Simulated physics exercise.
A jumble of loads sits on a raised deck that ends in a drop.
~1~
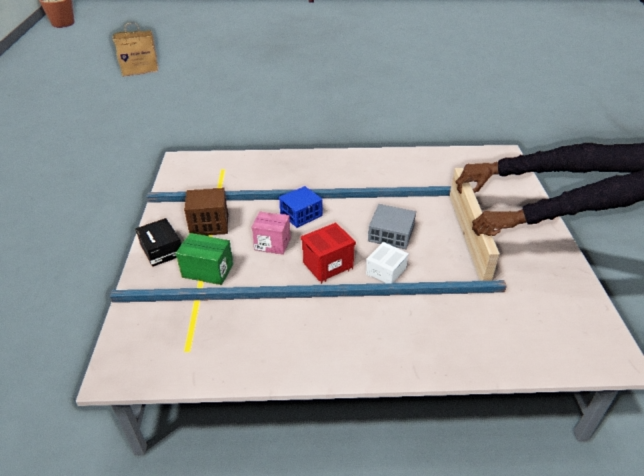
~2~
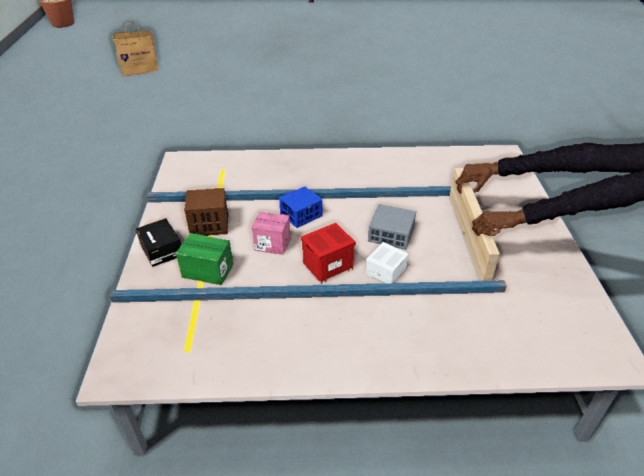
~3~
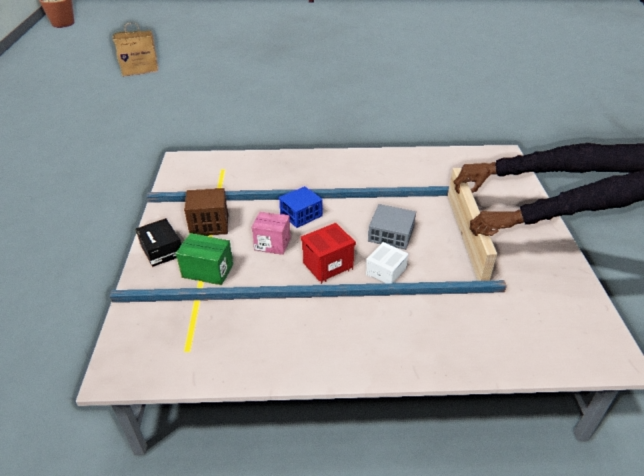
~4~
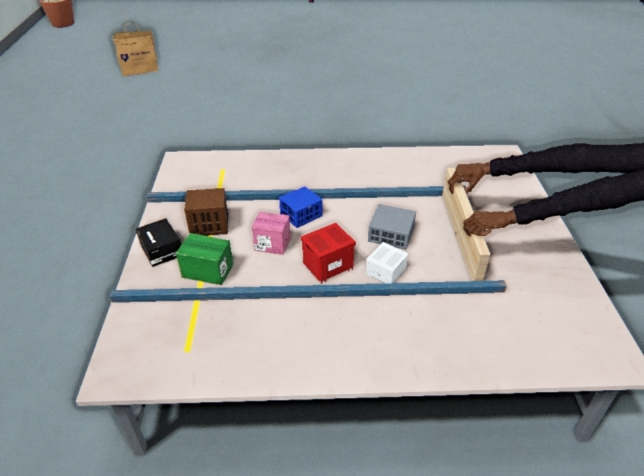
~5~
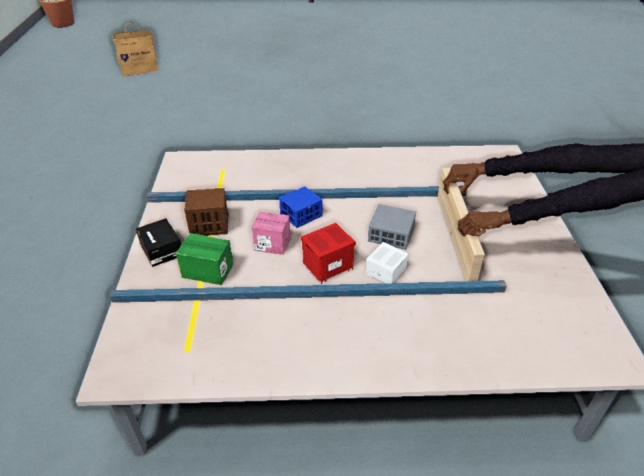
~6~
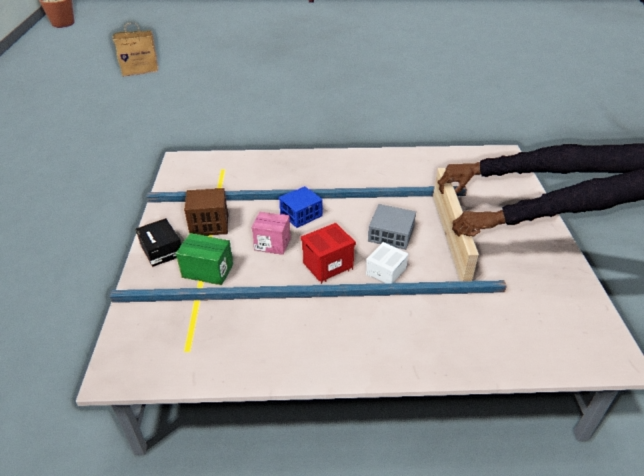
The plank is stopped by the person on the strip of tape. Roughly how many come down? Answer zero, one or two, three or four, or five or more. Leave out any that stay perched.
One or two.
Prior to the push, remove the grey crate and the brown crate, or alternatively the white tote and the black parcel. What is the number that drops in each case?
0 in the first case and 0 in the second.
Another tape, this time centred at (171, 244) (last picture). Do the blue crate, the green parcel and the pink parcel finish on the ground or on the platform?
What happens is that the blue crate rests in place, the green parcel winds up off it and the pink parcel winds up off it.
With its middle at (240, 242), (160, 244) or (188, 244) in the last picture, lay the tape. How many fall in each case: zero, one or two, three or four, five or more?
Taking the places in the order asked: None, then 5 or more, then either one or two.
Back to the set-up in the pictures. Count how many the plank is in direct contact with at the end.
The count is 3.
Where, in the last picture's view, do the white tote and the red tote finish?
White tote at about (185, 276), red tote at about (152, 254).
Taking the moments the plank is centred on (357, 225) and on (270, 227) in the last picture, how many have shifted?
Moved so far: 3, later 7.
Soon after, none off yet; black parcel at rest near (160, 242); brown crate at rest near (207, 212); green parcel at rest near (206, 259).
At rest, the number that fall off is one or two; fallen, green parcel and black parcel.
